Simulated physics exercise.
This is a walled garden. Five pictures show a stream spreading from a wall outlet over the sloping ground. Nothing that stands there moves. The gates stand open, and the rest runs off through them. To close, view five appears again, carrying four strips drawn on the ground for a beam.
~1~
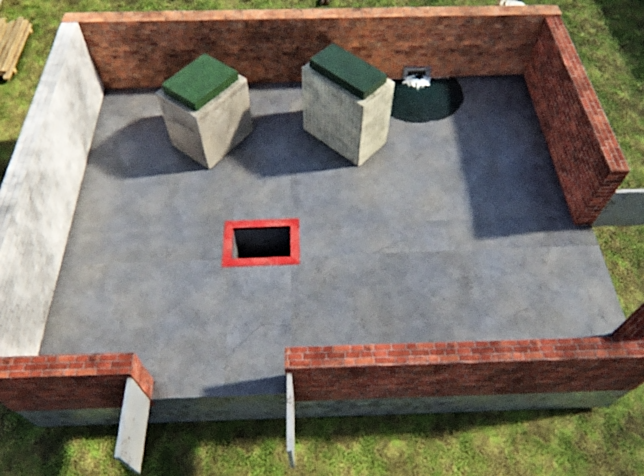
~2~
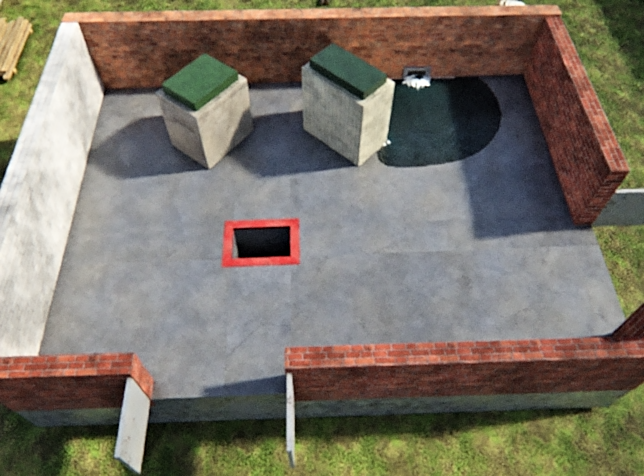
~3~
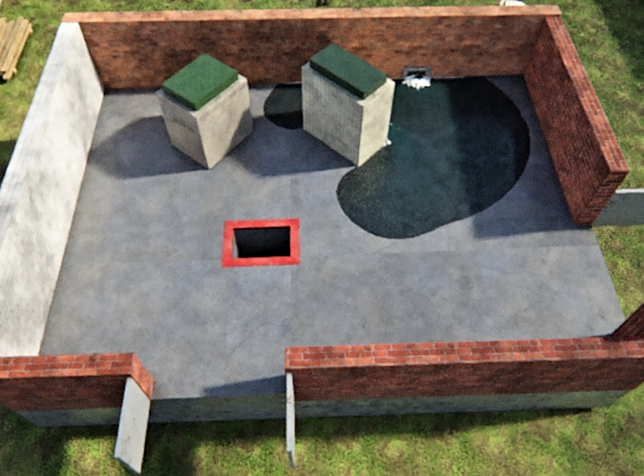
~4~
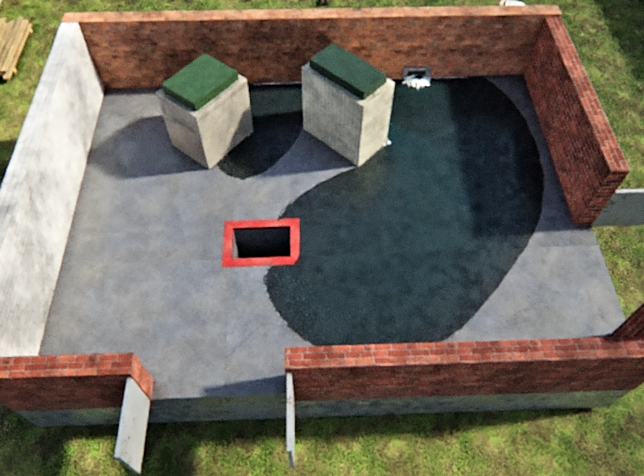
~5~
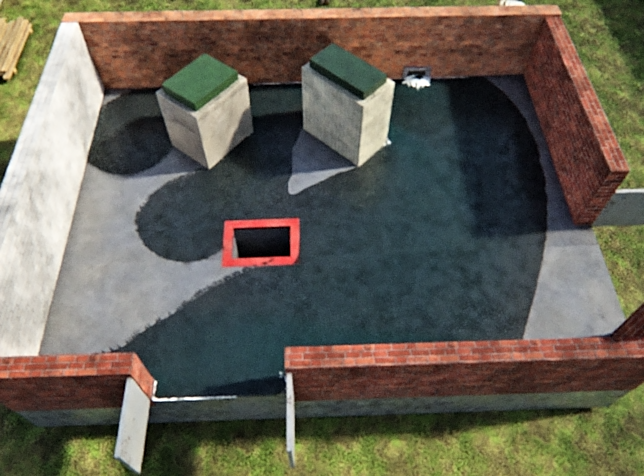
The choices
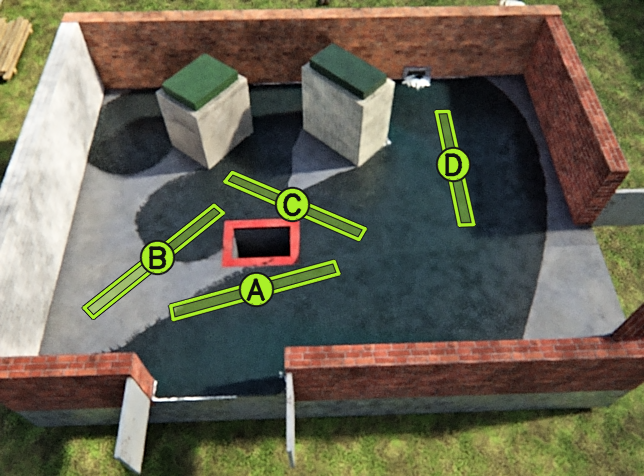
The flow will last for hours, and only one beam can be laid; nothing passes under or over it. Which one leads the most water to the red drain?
A is best.
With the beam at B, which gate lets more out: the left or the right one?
The left gate.
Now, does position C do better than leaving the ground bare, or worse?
Worse.
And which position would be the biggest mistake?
That would be C.
On the marked copy, A from (172, 312) to (336, 267); B from (88, 312) to (218, 209); C from (228, 177) to (362, 234); D from (466, 224) to (442, 111).
Choosing A, about 13 % of the stream goes into the red drain, about 84 % out by the gates.
Choosing B, about 10 % of the stream goes into the red drain, about 87 % out by the gates.
Choosing C, about 3 % of the stream goes into the red drain, about 94 % out by the gates.
Choosing D, about 10 % of the stream goes into the red drain, about 87 % out by the gates.
